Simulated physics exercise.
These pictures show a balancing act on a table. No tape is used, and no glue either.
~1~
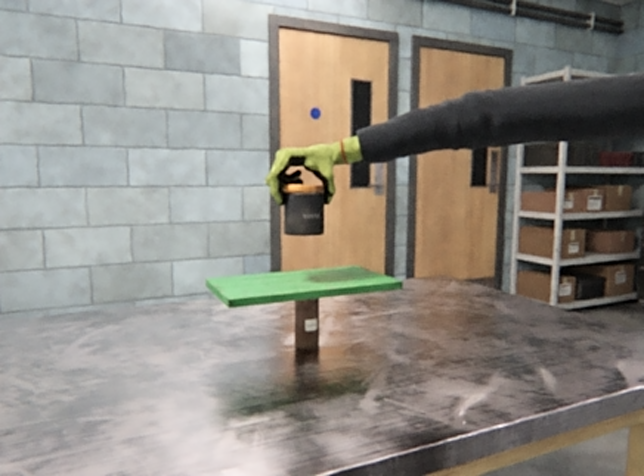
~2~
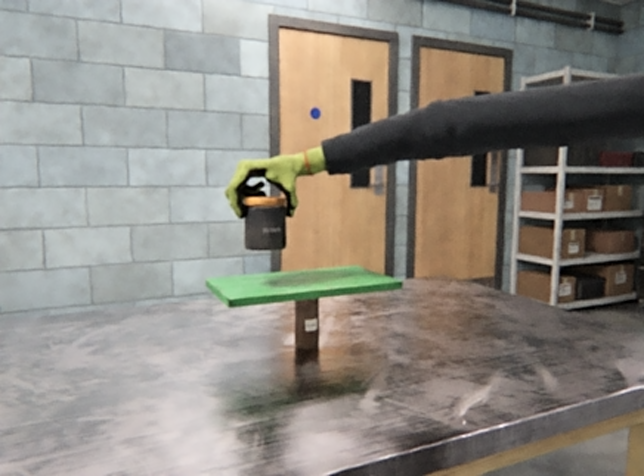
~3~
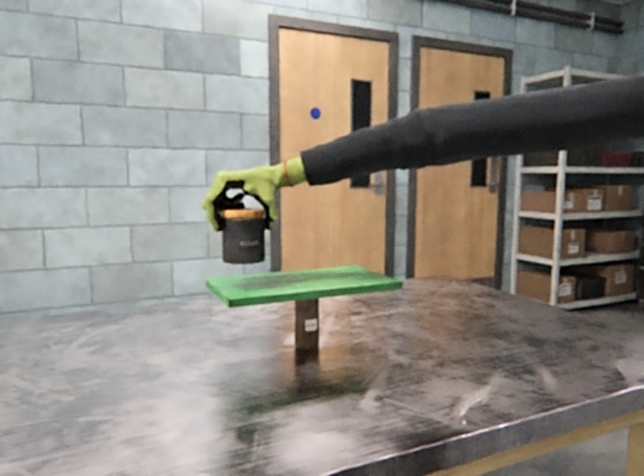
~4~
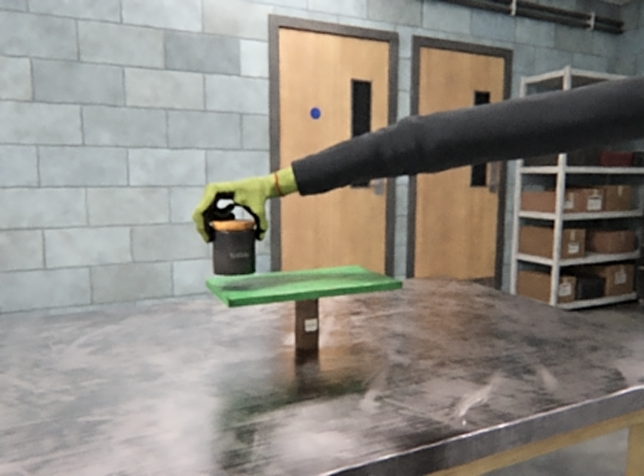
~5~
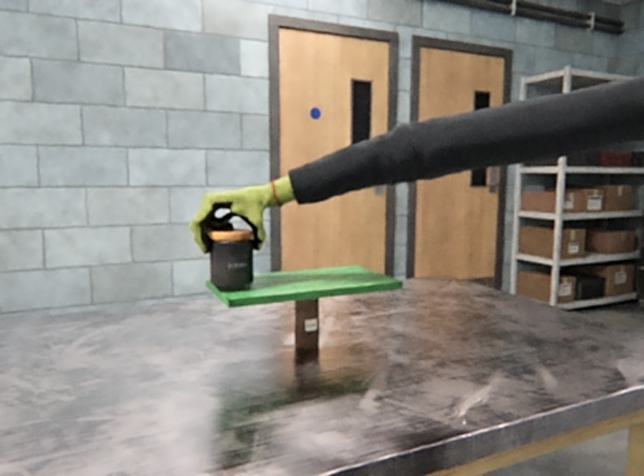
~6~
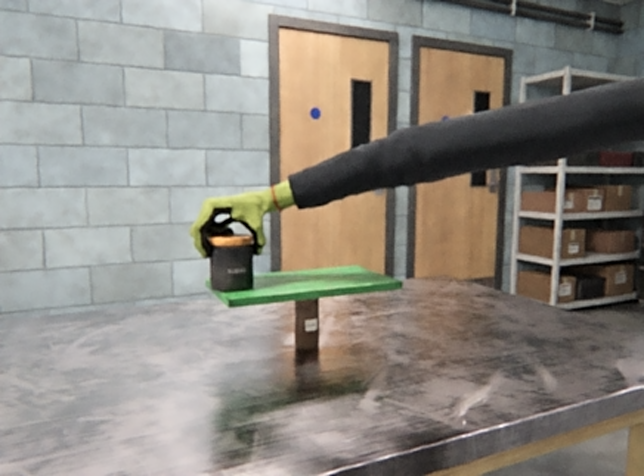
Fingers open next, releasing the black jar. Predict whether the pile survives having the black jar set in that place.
Prediction: The pile does not survive and comes down.
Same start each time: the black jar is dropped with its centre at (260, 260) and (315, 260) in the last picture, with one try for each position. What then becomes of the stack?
Result of try one: Collapse; result of try two: No collapse.
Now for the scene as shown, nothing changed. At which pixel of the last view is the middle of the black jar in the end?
Near (184, 345).
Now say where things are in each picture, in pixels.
The first frame shows coming down; black jar (304, 210); green board (303, 283).
The second frame shows coming down; black jar (265, 223); green board (303, 283).
The third frame shows coming down; black jar (244, 235); green board (303, 283).
The fourth frame shows coming down; black jar (234, 247); green board (303, 283).
The fifth frame shows coming down; black jar (232, 256); green board (303, 283).
The sixth frame shows set down, still held; black jar (232, 262); green board (303, 283).
Then, 0.30 s on from there, black jar now fallen; green board turned 37° from how it was put.
Then, 0.50 s on from there, green board turned 42° from how it was put.
In the end, fallen, black jar; toppled in the stack, green board; brown shaker unmoved. At the end, from the last picture's camera, black jar near (184, 346). The stack comes apart.
